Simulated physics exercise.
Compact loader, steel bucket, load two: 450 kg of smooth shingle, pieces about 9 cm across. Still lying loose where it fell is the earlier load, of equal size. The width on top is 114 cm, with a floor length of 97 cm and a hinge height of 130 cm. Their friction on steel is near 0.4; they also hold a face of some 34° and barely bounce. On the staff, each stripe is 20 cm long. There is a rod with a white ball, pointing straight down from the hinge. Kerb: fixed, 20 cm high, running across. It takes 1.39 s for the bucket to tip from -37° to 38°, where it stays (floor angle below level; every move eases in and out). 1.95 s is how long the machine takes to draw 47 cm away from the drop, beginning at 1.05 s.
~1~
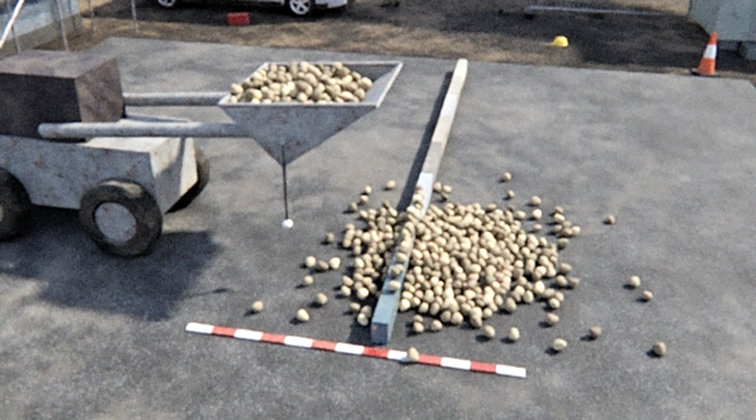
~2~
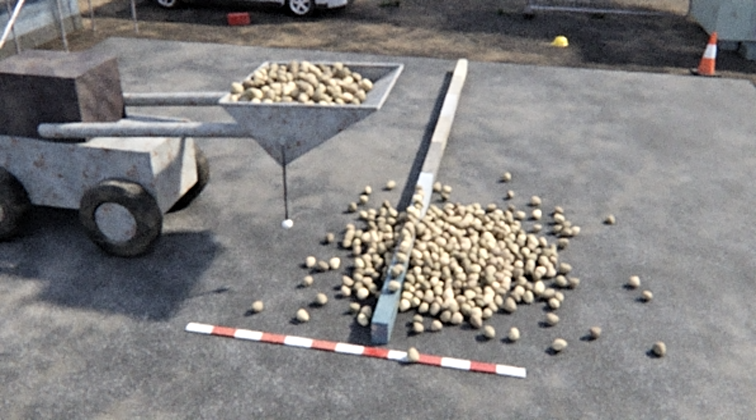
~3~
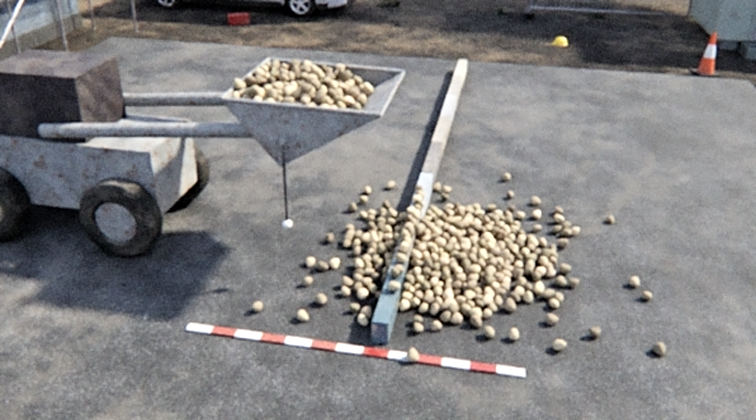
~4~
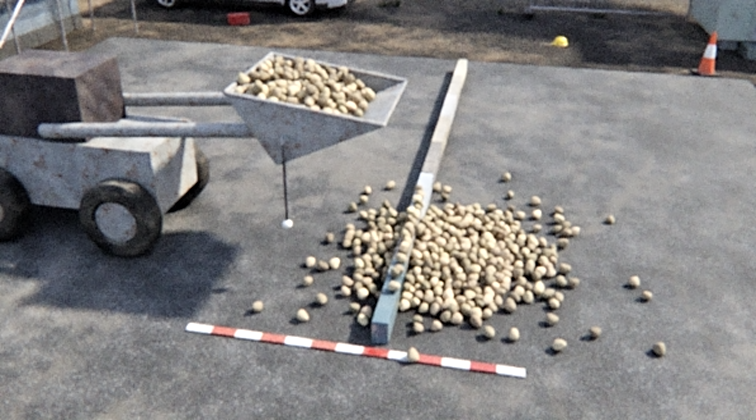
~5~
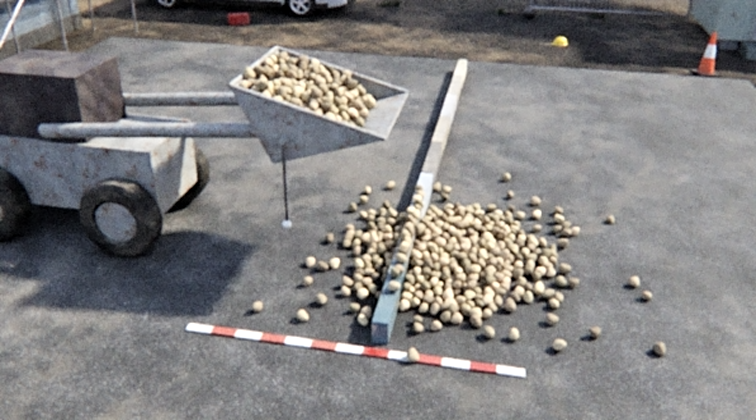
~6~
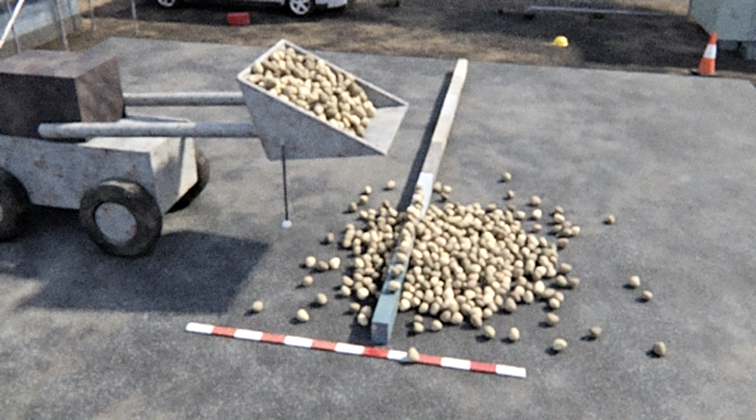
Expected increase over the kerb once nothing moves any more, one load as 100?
About 30 in every hundred.
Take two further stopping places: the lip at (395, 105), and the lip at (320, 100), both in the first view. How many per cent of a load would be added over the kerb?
Case one about 55 %, case two about 0 %.
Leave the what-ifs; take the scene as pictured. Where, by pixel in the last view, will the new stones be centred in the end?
Centre at roughly (388, 241).
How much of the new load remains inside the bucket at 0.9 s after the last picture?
Roughly 45 per cent remains inside.
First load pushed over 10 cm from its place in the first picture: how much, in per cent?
Close to 10 in a hundred of them.
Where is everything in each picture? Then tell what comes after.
In the first picture, the bucket is at -37°, its lip at (377, 106); the top of the load is at (316, 74). The earlier load is highest near (411, 224), 25 cm above ground level, 21 % on this side of the kerb, 79 % over the kerb.
The second picture shows lip at (378, 108), floor tilted -36°, highest stones at (314, 75).
In the third picture, the bucket is at -31°, its lip at (381, 115); the top of the load is at (281, 73).
In the fourth picture, the bucket is at -25°, its lip at (384, 126); the top of the load is at (282, 67).
In the fifth picture, the bucket is at -17°, its lip at (385, 139); the top of the load is at (280, 63).
The sixth picture shows lip at (385, 154), floor tilted -9°, highest stones at (282, 60).
Then, 0.5 s after the last picture the floor is at 26°; in per cent of one load, 100 in the bucket, 22 on this side of the kerb, 79 over the kerb; the foremost stones are at (606, 274).
Then, 0.9 s after the last picture the floor is at 38°; in per cent of one load, 43 in the bucket, 74 on this side of the kerb, 83 over the kerb; the foremost stones are at (606, 274).
Then, 2.9 s after the last picture the floor is at 38°; in per cent of one load, 0 in the bucket, 91 on this side of the kerb, 109 over the kerb; the foremost stones are at (629, 281).
Then, 5.7 s after the last picture the floor is at 38°; in per cent of one load, 0 in the bucket, 91 on this side of the kerb, 109 over the kerb; the foremost stones are at (629, 281). Net gain over the kerb, 30.
